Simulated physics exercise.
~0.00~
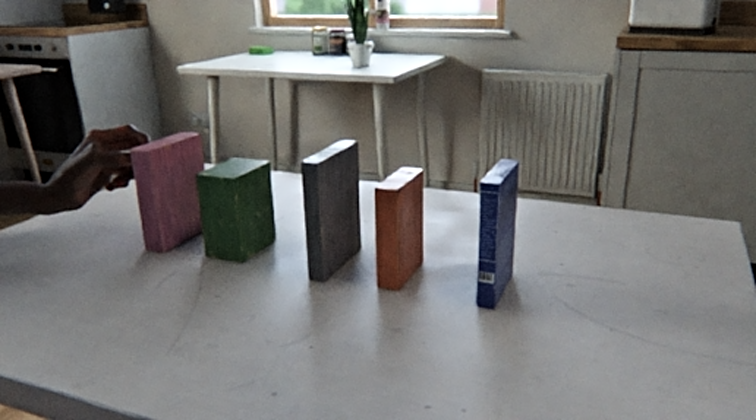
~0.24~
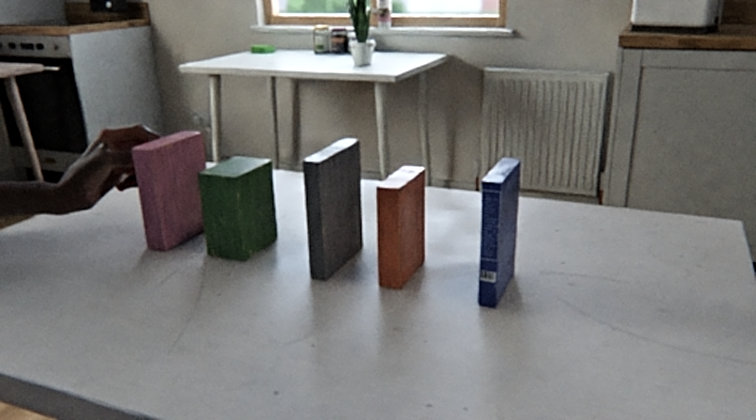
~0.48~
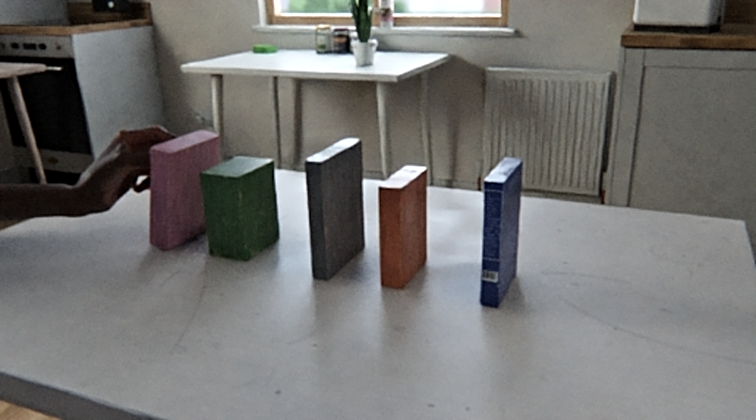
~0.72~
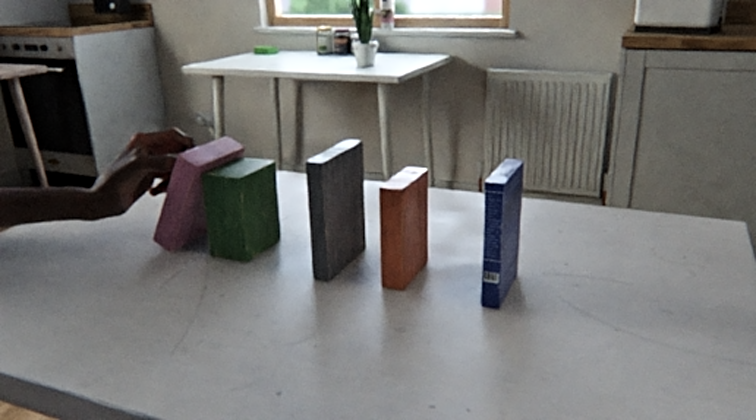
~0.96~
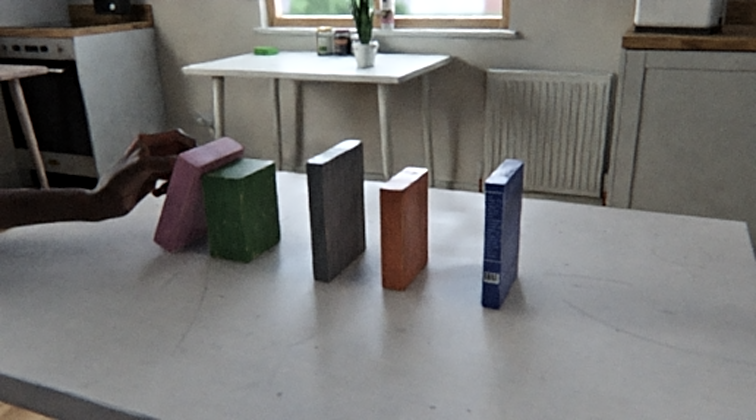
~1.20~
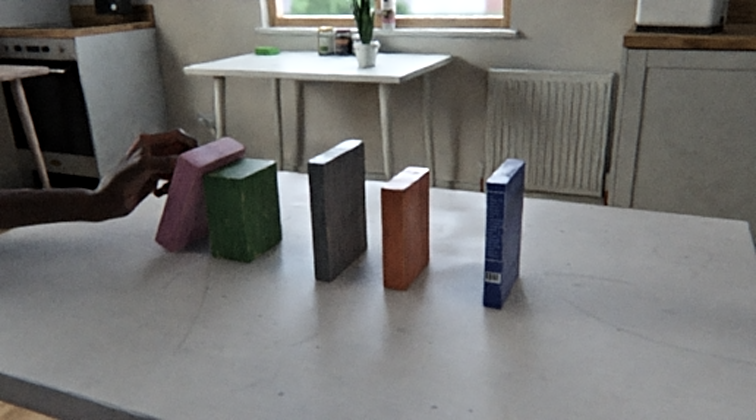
On a white table, a hand tips the pink block against the green one, which stays upright.
